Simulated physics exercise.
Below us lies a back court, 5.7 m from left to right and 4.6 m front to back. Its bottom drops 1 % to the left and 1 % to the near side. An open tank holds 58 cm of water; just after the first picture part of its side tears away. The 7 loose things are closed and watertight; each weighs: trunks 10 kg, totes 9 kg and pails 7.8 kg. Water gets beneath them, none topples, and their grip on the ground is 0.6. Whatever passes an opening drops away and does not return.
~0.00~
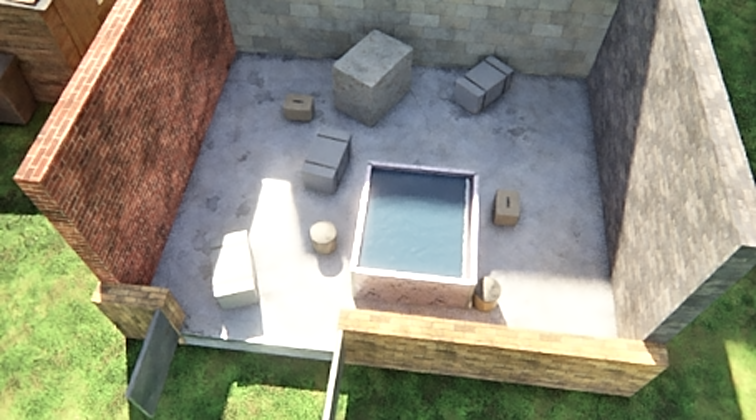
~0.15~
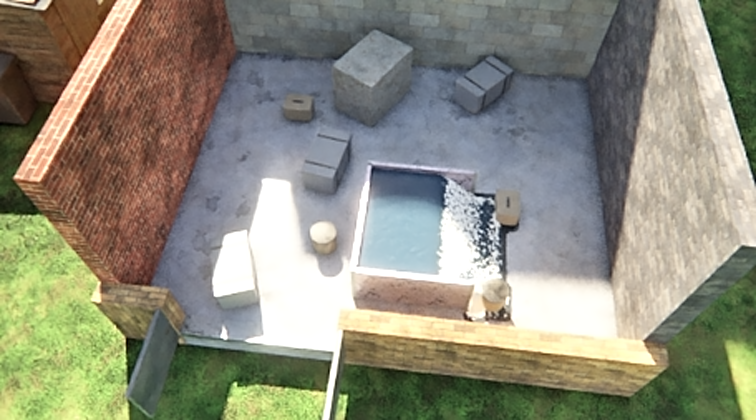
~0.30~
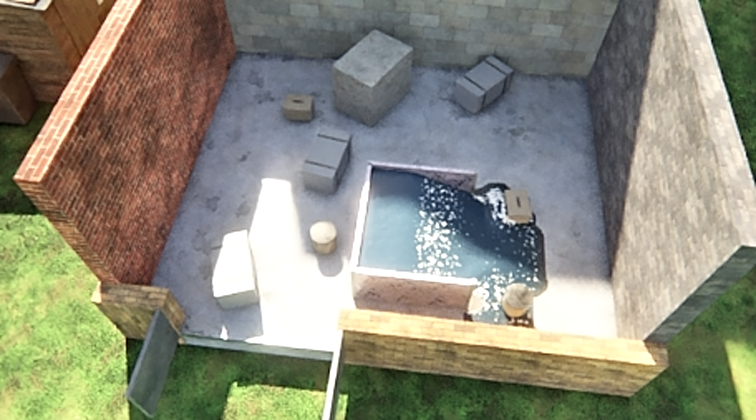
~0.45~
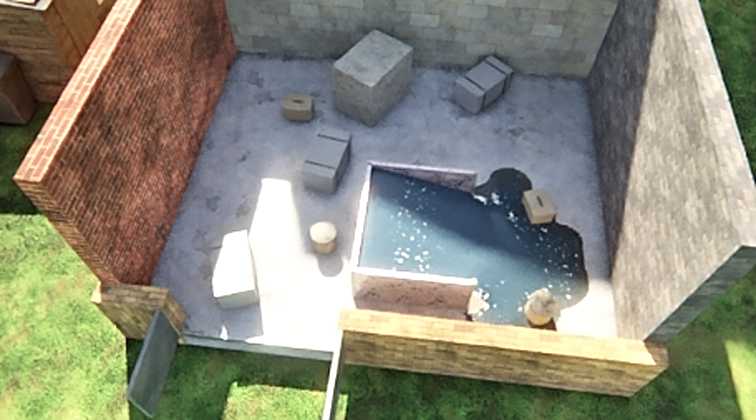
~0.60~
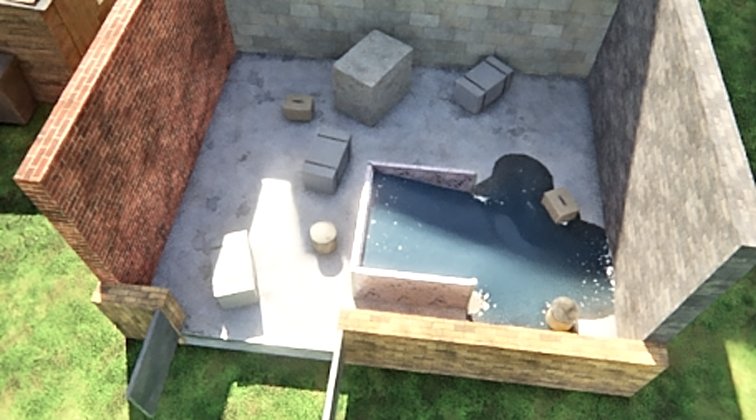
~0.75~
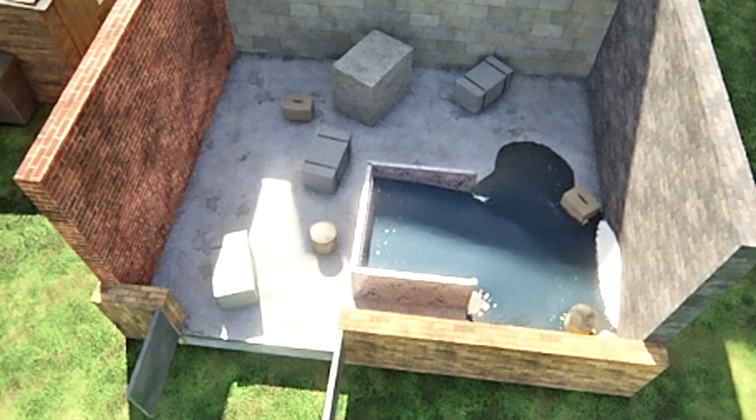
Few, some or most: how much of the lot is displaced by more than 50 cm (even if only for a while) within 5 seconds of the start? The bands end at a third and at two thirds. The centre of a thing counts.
It is one to two thirds.
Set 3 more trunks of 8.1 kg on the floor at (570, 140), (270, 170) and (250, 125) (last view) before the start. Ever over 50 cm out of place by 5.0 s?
In that order: Over, less, under.
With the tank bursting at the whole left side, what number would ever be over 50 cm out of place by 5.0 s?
Then 3.
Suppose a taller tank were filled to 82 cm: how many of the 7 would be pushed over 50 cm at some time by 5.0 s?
Then 4.
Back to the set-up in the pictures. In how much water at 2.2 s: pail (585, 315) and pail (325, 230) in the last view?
Roughly 25 and 0 cm.
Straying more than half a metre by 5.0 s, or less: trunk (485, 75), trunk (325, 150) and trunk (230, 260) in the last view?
In that order: More, under, over.
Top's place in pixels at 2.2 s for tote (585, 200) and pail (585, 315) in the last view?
Near (552, 80) and (525, 300).
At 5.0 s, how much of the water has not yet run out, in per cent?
About 98 per cent.
After 1.1 s 2 of 7 are over 50 cm from their spots; 1 afloat.
After 2.2 s 1 of 7 are over 50 cm from their spots; 1 afloat.
After 3.5 s 3 of 7 are over 50 cm from their spots; 2 afloat.
After 5.0 s 4 of 7 are over 50 cm from their spots, and 4 have been at some point; 2 afloat.
